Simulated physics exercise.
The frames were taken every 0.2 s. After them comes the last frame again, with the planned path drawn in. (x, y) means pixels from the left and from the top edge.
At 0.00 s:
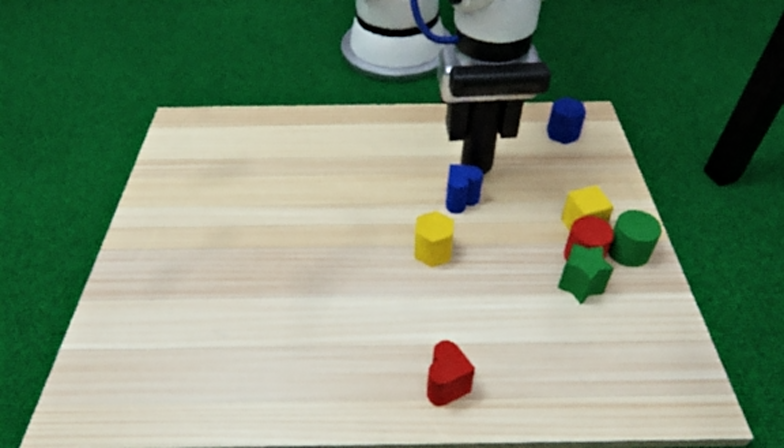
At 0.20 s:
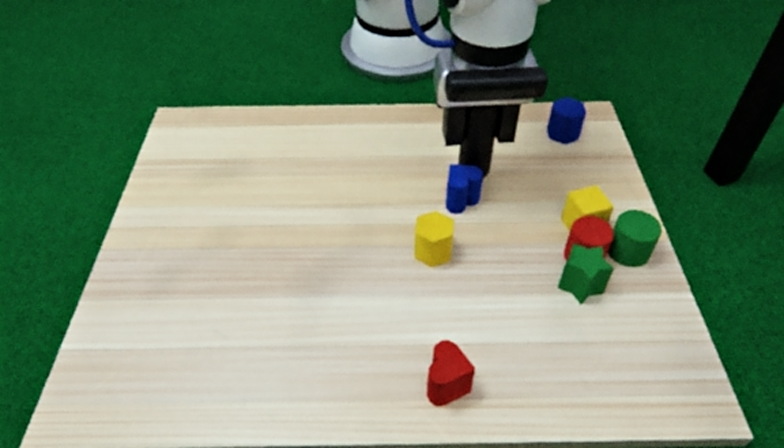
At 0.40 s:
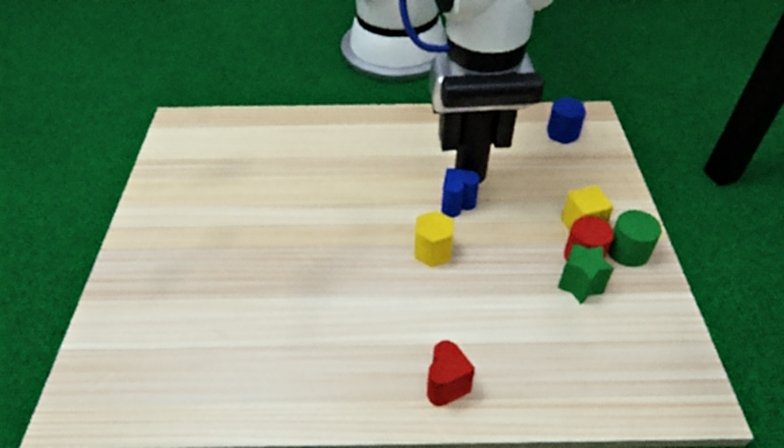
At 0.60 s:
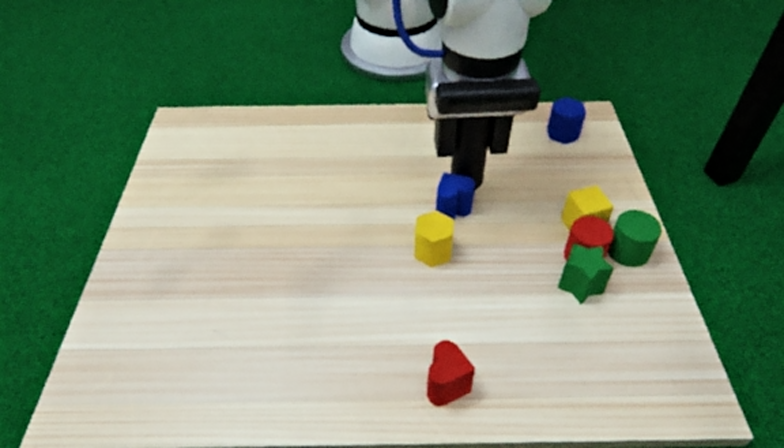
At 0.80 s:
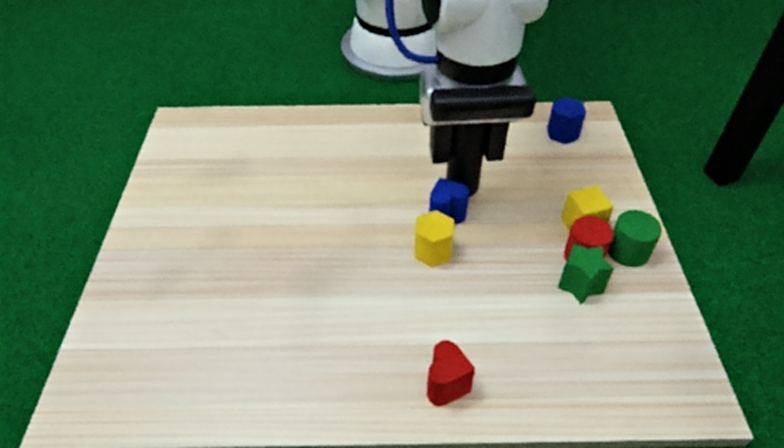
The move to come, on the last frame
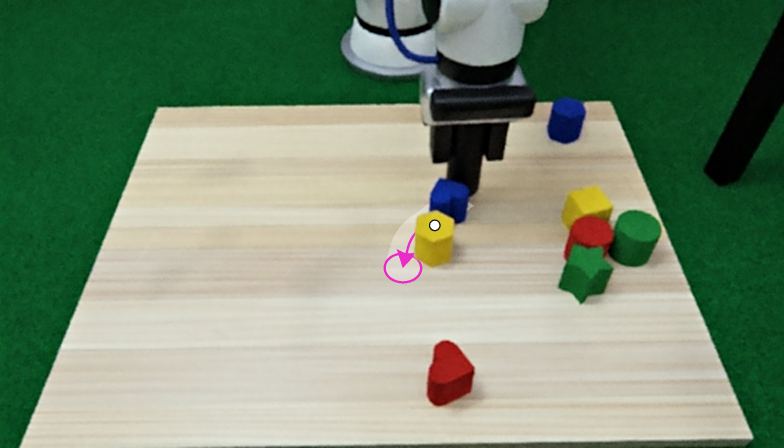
Robot arm lowering its black pusher slightly down and left across a wooden board, nudging a small blue block toward a yellow one.
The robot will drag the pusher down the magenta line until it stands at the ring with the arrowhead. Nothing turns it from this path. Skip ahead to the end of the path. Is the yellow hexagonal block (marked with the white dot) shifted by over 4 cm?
I'd say yes.
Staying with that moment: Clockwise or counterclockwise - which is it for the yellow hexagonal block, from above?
It goes round opposite to clock hands.
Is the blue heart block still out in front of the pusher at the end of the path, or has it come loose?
Still being pushed.
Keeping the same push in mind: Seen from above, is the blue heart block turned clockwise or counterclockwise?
Top view: Clockwise.
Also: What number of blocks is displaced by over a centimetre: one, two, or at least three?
My guess is two.
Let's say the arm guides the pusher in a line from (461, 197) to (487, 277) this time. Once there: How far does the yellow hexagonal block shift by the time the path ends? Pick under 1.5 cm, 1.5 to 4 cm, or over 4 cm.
Goes under 1.5 cm.
The drawn path runs from (461, 197) through (436, 216) and (412, 238) to (403, 268); the dot is on the yellow hexagonal block.
The first path, step by step. One third of the way, pusher at (436, 207); yellow hexagonal block at (431, 233), turned 30° anticlockwise; blue heart block at (419, 209).
Two thirds of the way, pusher at (412, 229); yellow hexagonal block at (428, 252), turned 85° anticlockwise; blue heart block at (396, 235).
At the end, pusher at (403, 259); yellow hexagonal block at (433, 264), turned 125° anticlockwise; blue heart block at (377, 261), turned 30° clockwise.
